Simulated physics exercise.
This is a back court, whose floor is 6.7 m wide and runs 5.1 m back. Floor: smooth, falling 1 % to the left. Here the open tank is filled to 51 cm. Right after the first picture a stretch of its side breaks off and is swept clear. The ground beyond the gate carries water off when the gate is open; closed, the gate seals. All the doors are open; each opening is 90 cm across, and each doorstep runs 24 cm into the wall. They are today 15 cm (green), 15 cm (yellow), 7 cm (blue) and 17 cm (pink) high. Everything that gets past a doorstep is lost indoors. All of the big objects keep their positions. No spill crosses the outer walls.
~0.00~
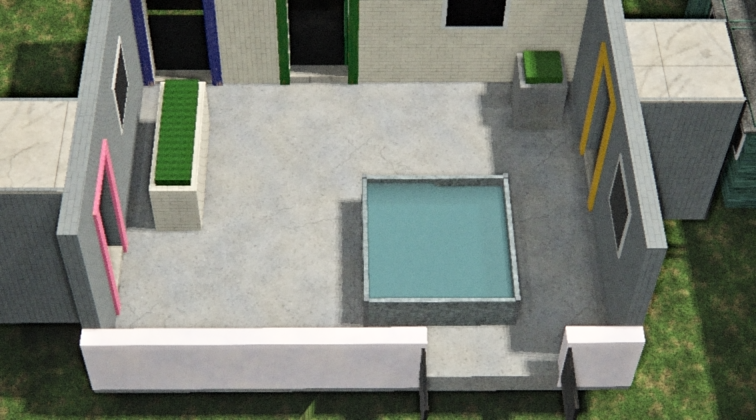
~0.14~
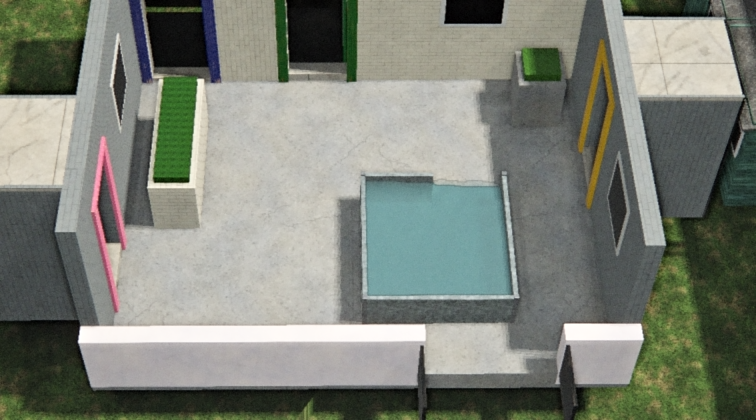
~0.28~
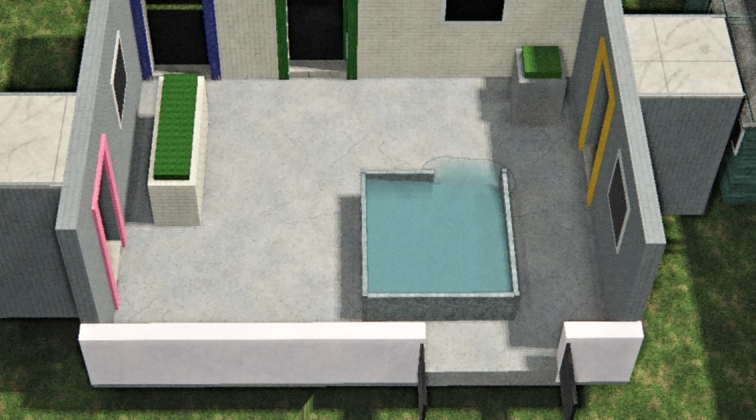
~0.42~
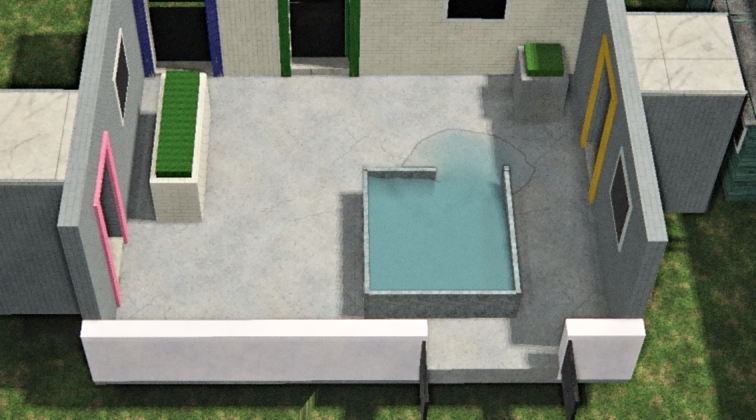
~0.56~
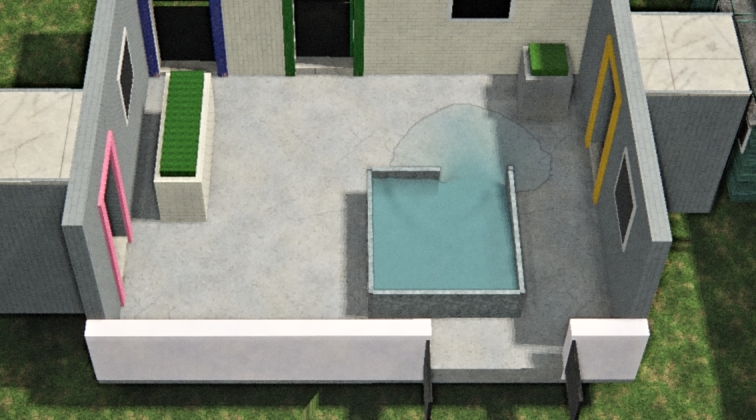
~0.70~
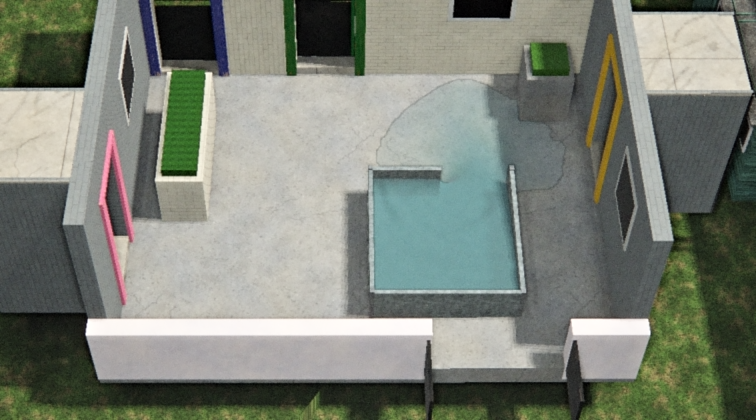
Water slips through a gap that opens in the far side of a square, grey-walled tank, seen from high above the front of a paved court. Green-topped planters stand at the back right and left, with blue and green doorways behind, pink at left, yellow at right. The water fans across the pale floor toward the back wall, spreading wider, while the view shifts very slightly.
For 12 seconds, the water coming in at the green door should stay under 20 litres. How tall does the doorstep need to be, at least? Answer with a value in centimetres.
Close to 5 cm is just enough.
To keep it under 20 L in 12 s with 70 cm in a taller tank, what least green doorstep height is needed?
I'd say close to 7.5 cm.
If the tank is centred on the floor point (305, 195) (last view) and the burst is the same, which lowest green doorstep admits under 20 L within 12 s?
Roughly 28 cm is needed.
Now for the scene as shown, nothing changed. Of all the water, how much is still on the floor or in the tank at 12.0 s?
What remains is some 86 per cent of the water.
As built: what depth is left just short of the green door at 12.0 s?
The depth there is around 4.0 cm.
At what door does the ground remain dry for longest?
Last: Pink.
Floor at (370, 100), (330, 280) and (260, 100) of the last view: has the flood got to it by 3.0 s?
So the three spots come out swamped, spared, swamped, in that order.
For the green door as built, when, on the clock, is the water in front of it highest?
2.6 s.
After 1.4 s water covers 20 % of the floor, deepest (29 cm) near (498, 76); it has not reached the green door.
After 3.0 s water covers 40 % of the floor, deepest (28 cm) near (556, 84); 9 cm at the green door, 0 litres in over its 15 cm doorstep.
After 12.0 s water covers 95 % of the floor, deepest (10 cm) near (124, 298); 4 cm at the green door, 0 litres in over its 15 cm doorstep.
At the green door as built, the water arrived by 1.7 s and peaked near 9 cm at 2.6 s.
Run again over the same 12 s with other heights there, 24 litres in over 4.5 cm, 10 litres over 6 cm. The limit of 20 litres is kept from about 5 cm up.
